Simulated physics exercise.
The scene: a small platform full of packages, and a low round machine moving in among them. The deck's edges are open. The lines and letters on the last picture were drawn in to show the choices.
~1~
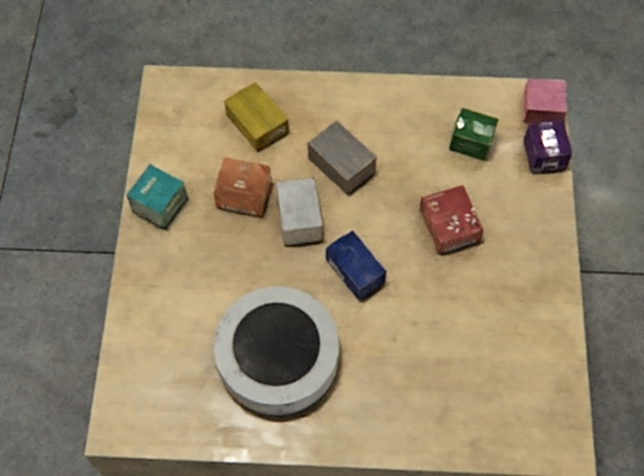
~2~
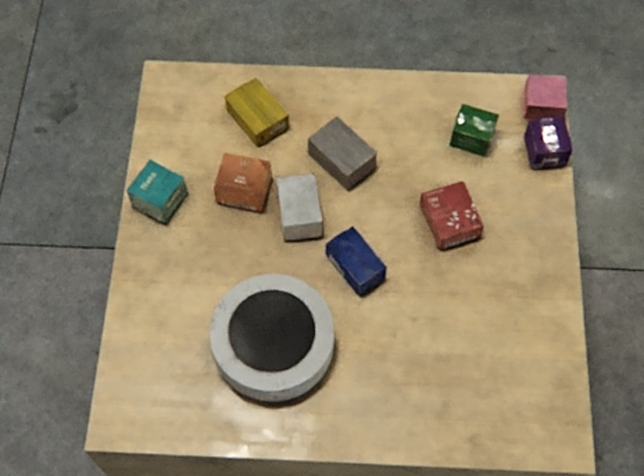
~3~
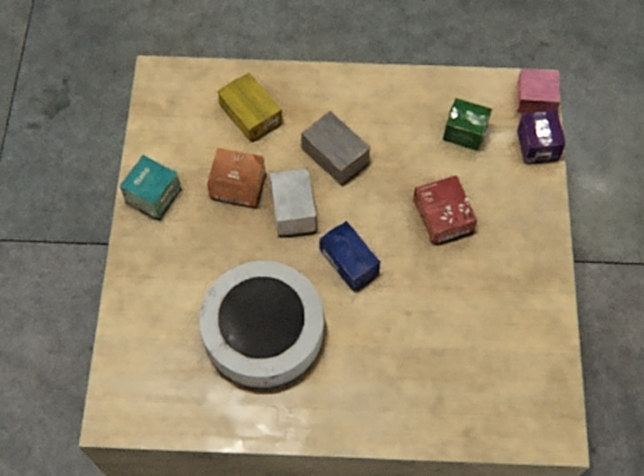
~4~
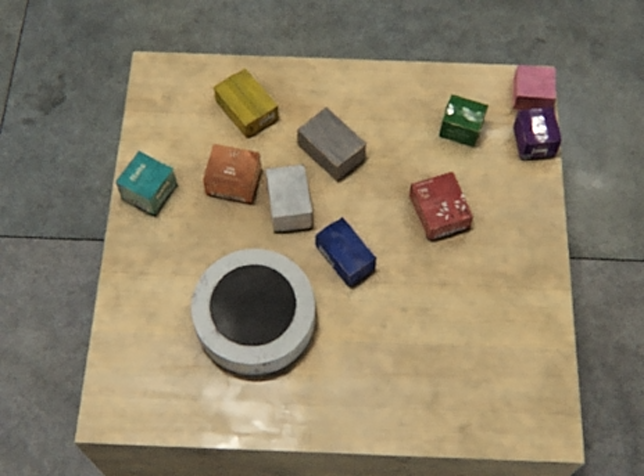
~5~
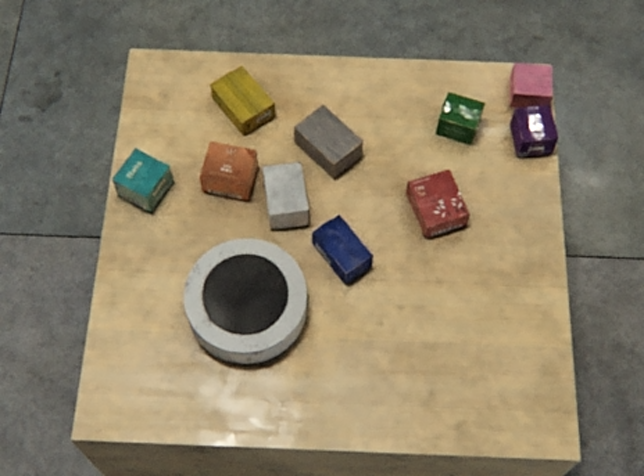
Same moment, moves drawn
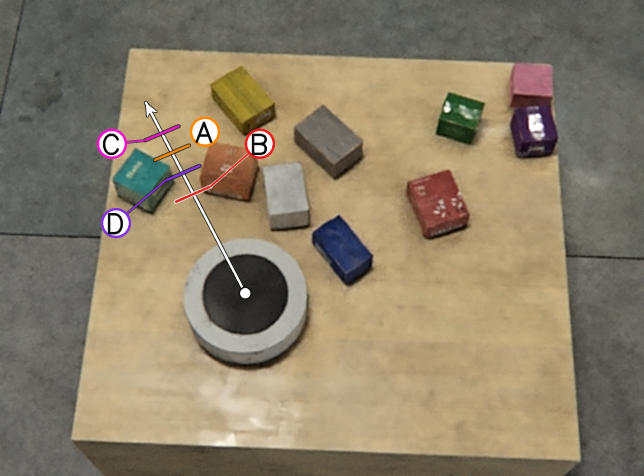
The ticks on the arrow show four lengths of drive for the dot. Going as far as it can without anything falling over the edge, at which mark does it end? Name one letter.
Stop at D.
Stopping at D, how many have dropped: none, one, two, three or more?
By then, none.
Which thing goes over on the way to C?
The turquoise box goes over.
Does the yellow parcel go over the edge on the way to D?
By then, no.
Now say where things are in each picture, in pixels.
Purple parcel (547, 147); pink crate (544, 103); green box (474, 135), in the first frame.
Robot (272, 337); white crate (300, 208), in the second frame.
Robot (263, 323); orange box (236, 178), in the third frame.
Robot (254, 311); red box (441, 206), in the fourth frame.
Robot (246, 300); blue parcel (342, 249); purple parcel (534, 131); pink crate (531, 87), in the fifth frame.
On the copy, A at (172, 152); B at (193, 194); C at (162, 133); D at (183, 173); the arrow from (245, 293) to (146, 103); the white dot at (245, 293).
On D. First, robot (223, 255); pink crate (531, 87); purple parcel (534, 131).
Then, robot (200, 211); turquoise box (137, 173); orange box (225, 146).
Finally, robot (185, 182); turquoise box (119, 149); yellow parcel (245, 93); nothing has fallen.
By contrast, A drops the turquoise box; B is safe but short; C drops the turquoise box.
